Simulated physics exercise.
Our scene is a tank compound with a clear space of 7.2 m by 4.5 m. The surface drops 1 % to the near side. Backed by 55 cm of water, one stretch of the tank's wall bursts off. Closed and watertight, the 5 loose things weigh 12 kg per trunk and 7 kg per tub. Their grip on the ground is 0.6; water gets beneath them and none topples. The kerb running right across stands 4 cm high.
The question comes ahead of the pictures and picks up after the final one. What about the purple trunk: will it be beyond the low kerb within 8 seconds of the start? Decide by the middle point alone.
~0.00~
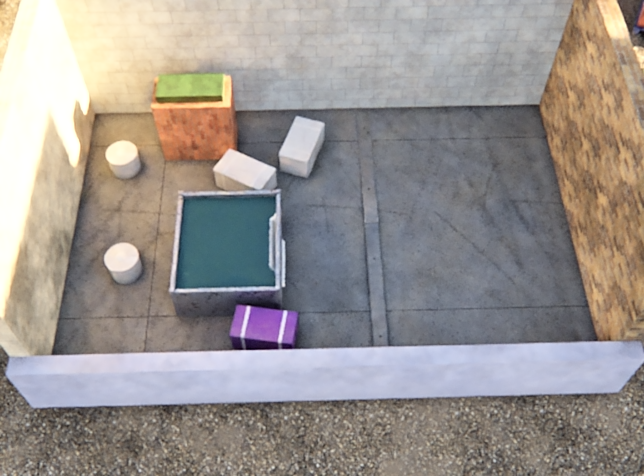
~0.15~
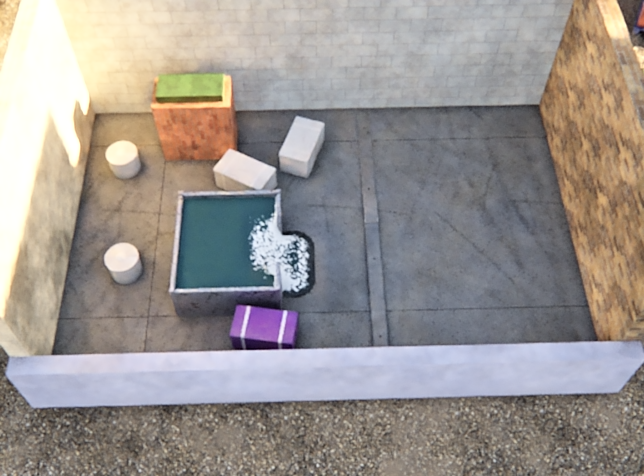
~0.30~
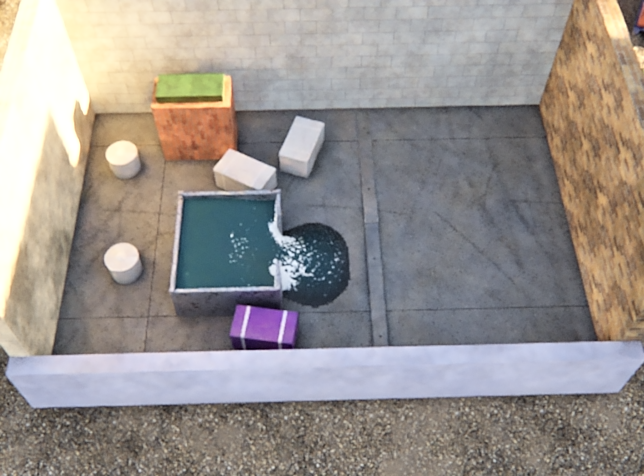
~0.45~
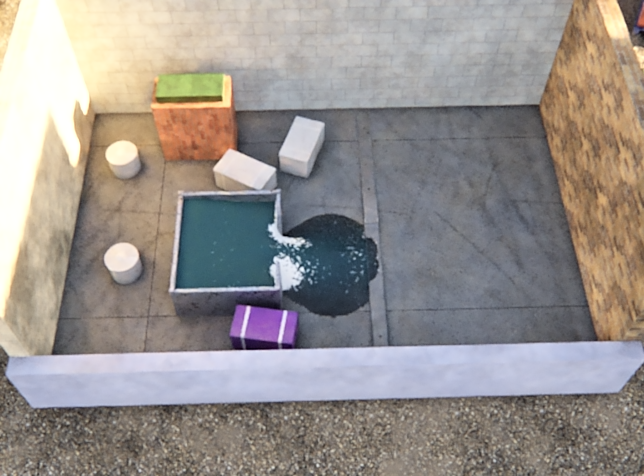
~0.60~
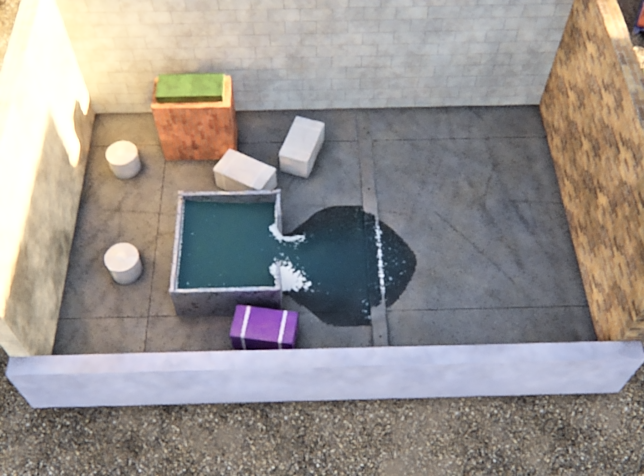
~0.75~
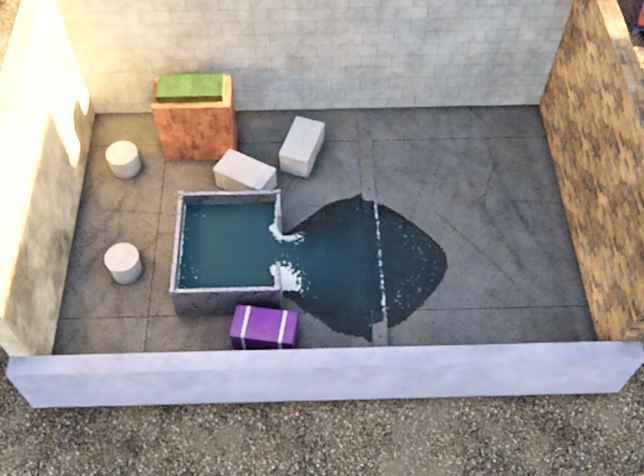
I reckon the purple trunk fails to get over.
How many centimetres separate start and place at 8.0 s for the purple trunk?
0 centimetres.
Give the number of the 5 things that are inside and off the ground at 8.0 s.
The count is 0.
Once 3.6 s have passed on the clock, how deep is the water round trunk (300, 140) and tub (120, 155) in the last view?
About 1 and 0 cm.
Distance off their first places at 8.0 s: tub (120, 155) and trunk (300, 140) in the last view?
They sit 0 cm and 0 cm away, in the order given.
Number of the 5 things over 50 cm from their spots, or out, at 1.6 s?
By my tally, 0.
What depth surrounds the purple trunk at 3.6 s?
Somewhere close to 1 cm.
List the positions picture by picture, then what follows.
In the first picture, the purple trunk at (264, 324), on the bottom; water covers 1.9 m2; 0 of 5 have shifted.
In the second picture, the purple trunk at (264, 324) rests on the ground; 2.4 m2 under water; 0 of 5 have shifted.
In the third picture, the purple trunk at (264, 324) rests on the ground; water covers 3.0 m2; 0 of 5 have shifted.
In the fourth picture, the purple trunk at (264, 324), on the bottom; 3.7 m2 under water; 0 of 5 have shifted.
In the fifth picture, the purple trunk at (264, 324) rests on the ground; water covers 4.5 m2; 0 of 5 have shifted.
In the sixth picture, the purple trunk at (264, 324) rests on the ground; 5.5 m2 under water; 0 of 5 have shifted.
After 1.6 s the purple trunk is near (264, 324), 0.0 m from its start, aground; 0 of 5 are over the mark; 0 afloat.
After 3.6 s the purple trunk is near (264, 324), 0.0 m from its start, aground; 0 of 5 are over the mark; 0 afloat.
After 5.6 s the purple trunk is near (264, 324), 0.0 m from its start, aground; 0 of 5 are over the mark; 0 afloat.
After 8.0 s the purple trunk is near (264, 324), 0.0 m from its start, aground; 0 of 5 are over the mark; 0 afloat.
